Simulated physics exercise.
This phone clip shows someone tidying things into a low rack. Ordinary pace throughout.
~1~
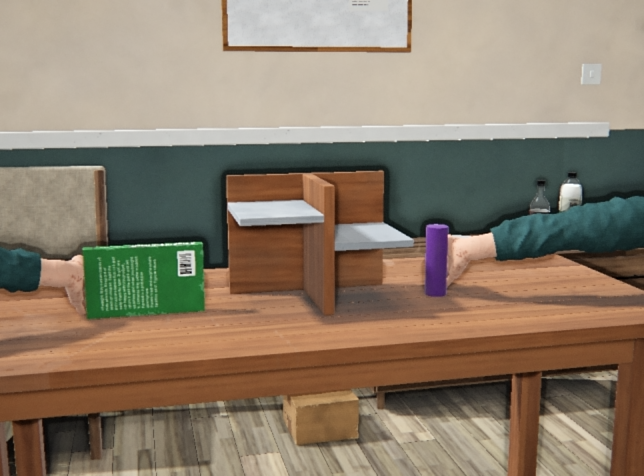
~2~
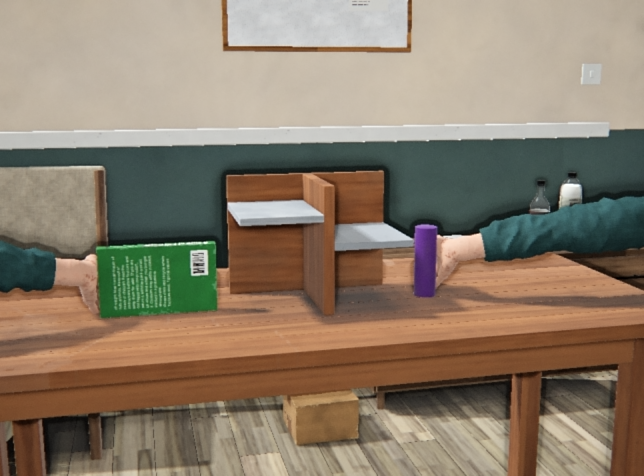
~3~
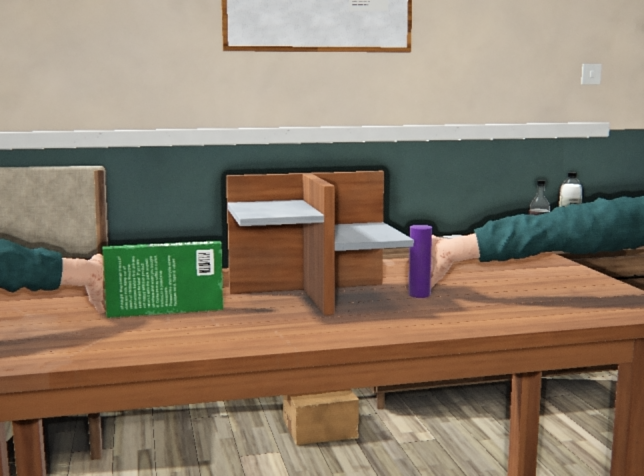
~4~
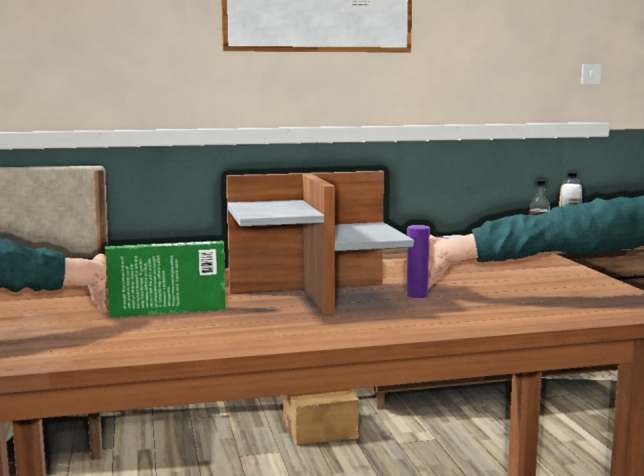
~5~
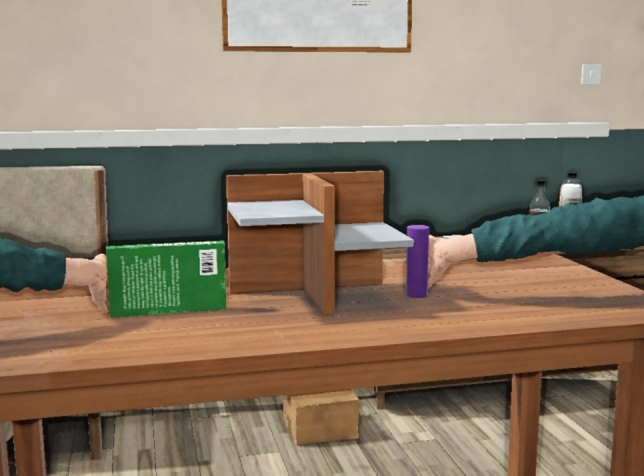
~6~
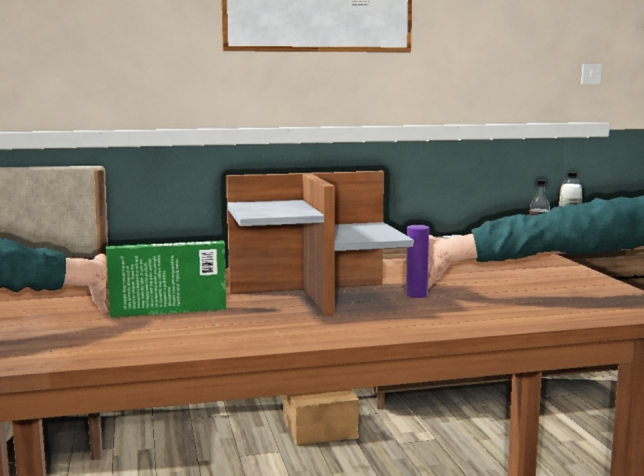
Two hands slide a green book and a purple candle inward toward a low shelf.
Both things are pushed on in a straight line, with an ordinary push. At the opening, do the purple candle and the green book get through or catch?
Result - purple candle: Caught; green book: Through.
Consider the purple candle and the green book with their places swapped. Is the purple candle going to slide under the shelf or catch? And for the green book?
The purple candle gets in; the green book stops at the shelf.
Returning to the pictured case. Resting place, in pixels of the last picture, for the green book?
Look close to (253, 274) and you'll find its middle.
Then, 0.40 s past the last view, purple candle stopped at the opening near (408, 262); green book sliding up to the opening near (193, 277).
Finally, the purple candle stops at the shelf, near (408, 262); the green book goes under, near (253, 274).
